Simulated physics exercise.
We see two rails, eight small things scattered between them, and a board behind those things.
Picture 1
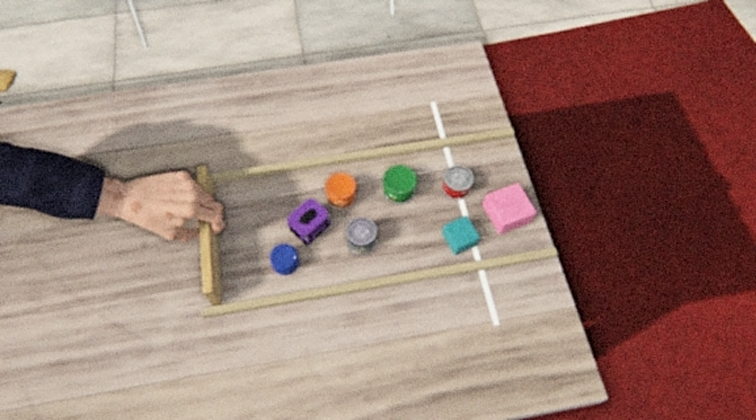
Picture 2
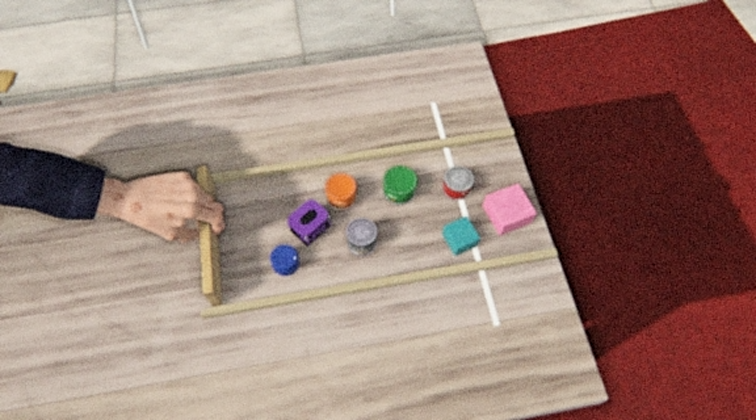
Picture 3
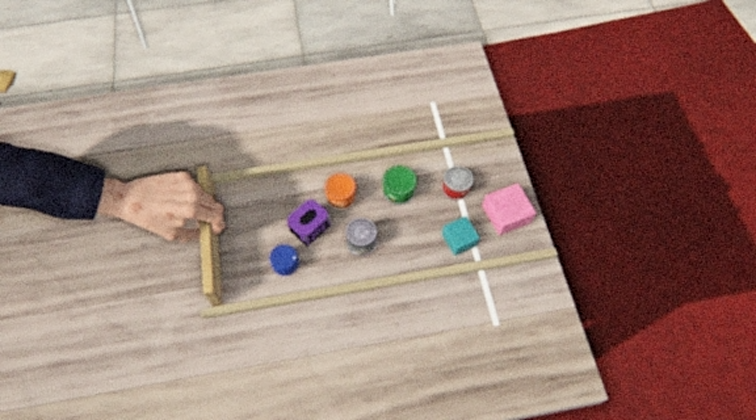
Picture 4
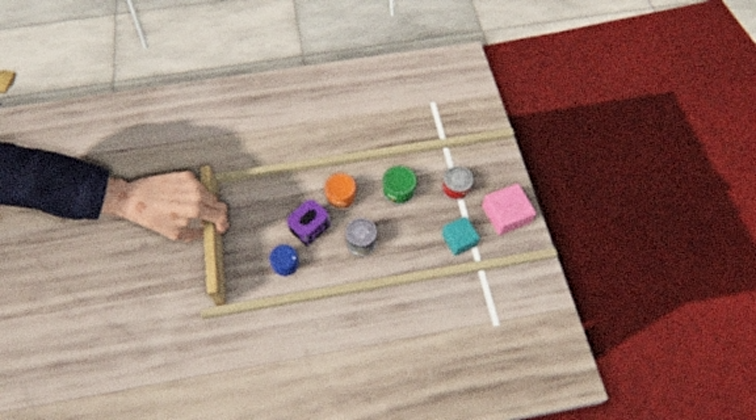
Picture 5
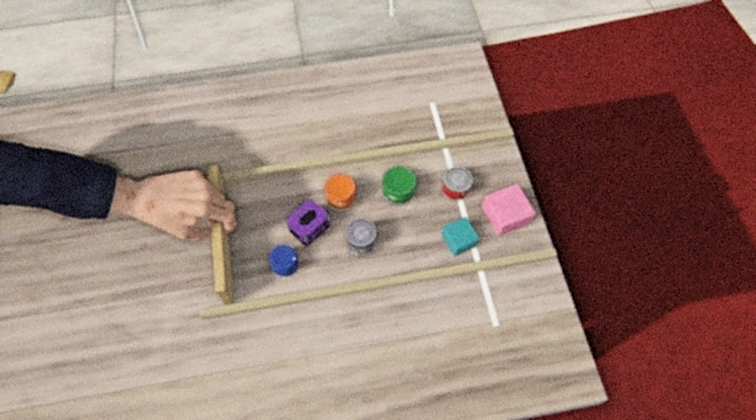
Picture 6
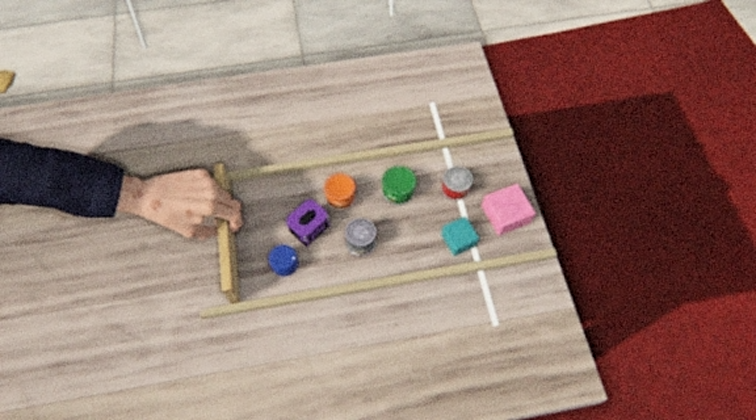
The clip opens on a hand holding a wooden board at the left end of two rails, with eight small colourful objects scattered between them and a white tape line near the right. The hand stays still at first, then slides the board slightly rightward, while the objects remain in place.
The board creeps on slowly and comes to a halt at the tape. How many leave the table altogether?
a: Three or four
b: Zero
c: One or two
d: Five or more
The answer is b.
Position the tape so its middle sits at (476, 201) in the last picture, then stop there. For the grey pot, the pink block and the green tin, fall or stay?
Result - the grey pot is safe, the pink block is gone, the green tin is safe.
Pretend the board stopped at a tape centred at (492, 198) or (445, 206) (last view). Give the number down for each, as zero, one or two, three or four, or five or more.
The falls would be one or two; no fall at all.
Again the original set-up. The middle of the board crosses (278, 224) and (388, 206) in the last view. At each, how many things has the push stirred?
Counts: 1 and 7.
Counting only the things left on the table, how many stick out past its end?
The answer comes to 2.
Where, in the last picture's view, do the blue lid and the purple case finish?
They end up close to (483, 228) and (475, 195).
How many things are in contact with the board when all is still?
Tally at the end: 3.
Soon after, none off yet; pink block at rest near (508, 210); red tin at rest near (457, 184); turquoise block at rest near (460, 237).
Then, none off yet; pink block at rest near (508, 210); red tin moving near (465, 184); turquoise block moving near (469, 238).
At rest, the number that fall off is zero.
